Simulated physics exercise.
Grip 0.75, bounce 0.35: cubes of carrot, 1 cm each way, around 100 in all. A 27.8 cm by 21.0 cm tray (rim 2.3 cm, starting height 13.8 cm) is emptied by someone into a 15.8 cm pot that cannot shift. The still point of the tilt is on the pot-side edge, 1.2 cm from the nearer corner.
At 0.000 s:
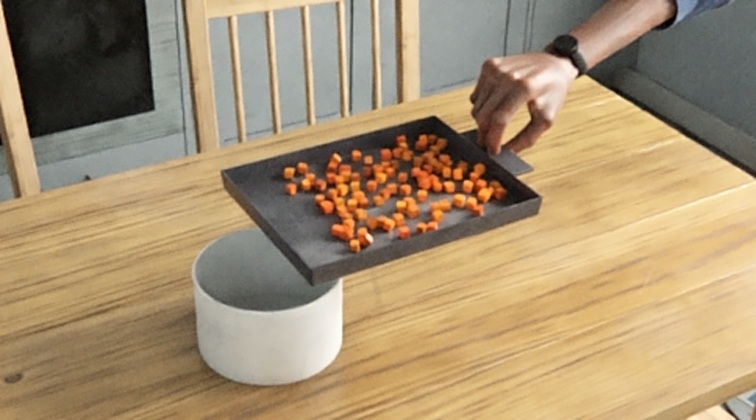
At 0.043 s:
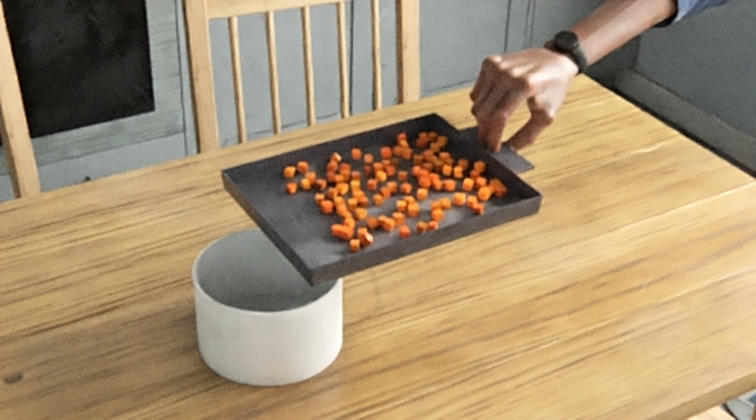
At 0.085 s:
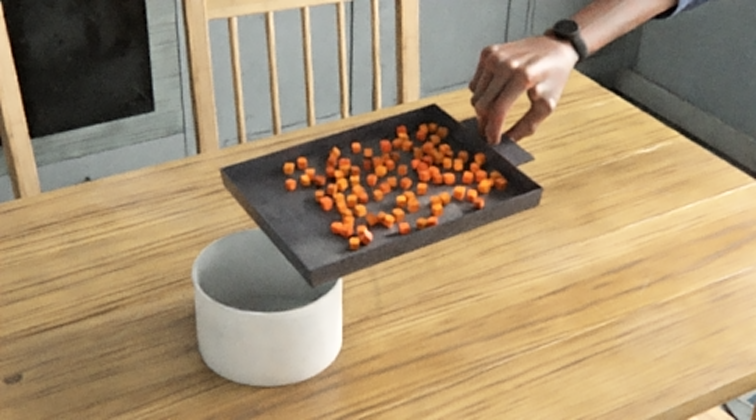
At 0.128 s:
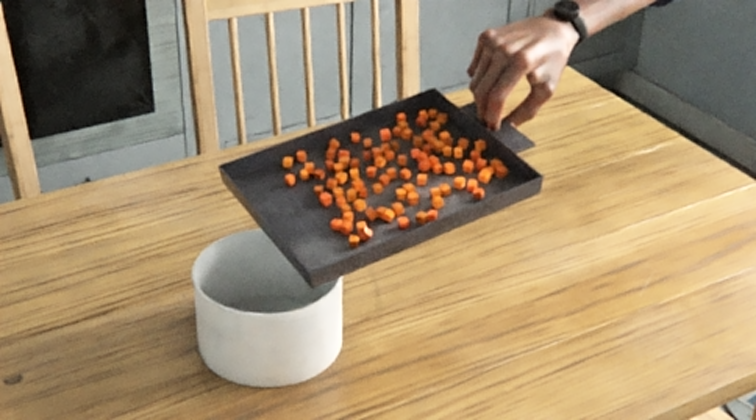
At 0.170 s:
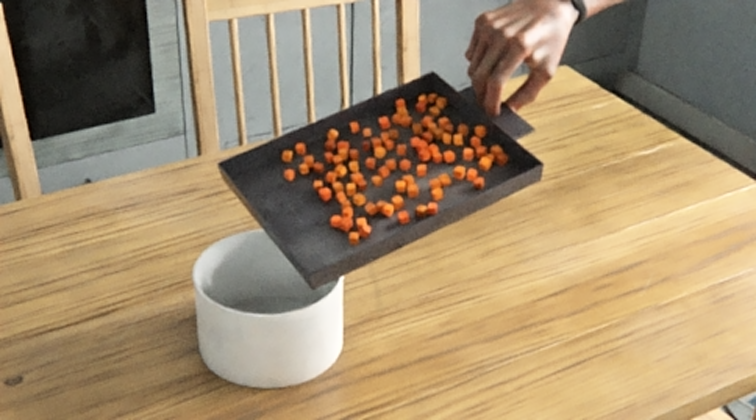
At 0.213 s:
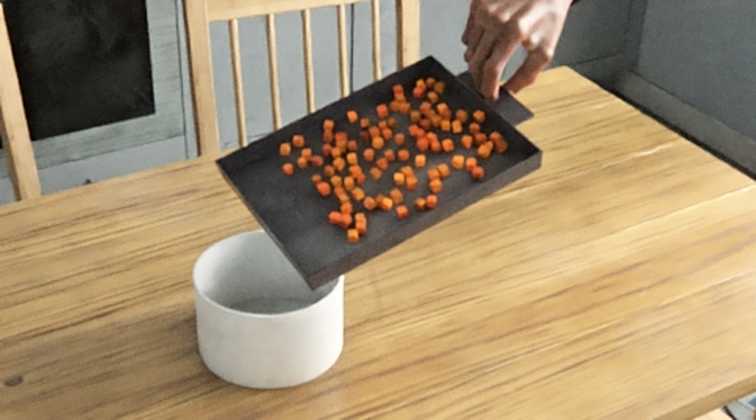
The footage shows a hand gripping the tab of a dark tray scattered with small orange cubes, its near left corner above a pale round pot on a wooden table, then raising the handle side so the tray tilts increasingly leftward.
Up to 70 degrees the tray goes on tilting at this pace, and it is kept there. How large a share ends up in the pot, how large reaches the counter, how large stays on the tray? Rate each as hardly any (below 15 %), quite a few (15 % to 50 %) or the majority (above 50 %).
I would put it this way: Pot: Hardly any, counter: The majority, tray: Quite a few.
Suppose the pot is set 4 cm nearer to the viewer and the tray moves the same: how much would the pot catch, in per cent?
With that change it comes to something like 15 in a hundred.
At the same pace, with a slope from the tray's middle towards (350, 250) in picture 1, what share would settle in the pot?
About 0 per cent.
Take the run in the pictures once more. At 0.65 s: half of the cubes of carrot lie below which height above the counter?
Roughly 20 centimetres.
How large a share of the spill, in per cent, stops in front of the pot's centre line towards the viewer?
Some 100 per cent.
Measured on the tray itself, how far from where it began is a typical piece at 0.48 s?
By then it sits near 1 cm from where it began.
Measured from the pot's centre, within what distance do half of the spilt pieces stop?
Roughly 22 cm from the centre.
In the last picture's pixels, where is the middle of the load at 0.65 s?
Near pixel (305, 202).
After 0.48 s, tilt 43 degrees; the tray holds 100 %, the pot 0 %.
After 0.65 s, tilt 61 degrees; the tray holds 100 %, the pot 0 %.
After 0.95 s, tilt 70 degrees; the tray holds 40 %, the pot 0 %.
By 2.4 s all is still; pot 0 %, counter 70 %, tray 30 %.
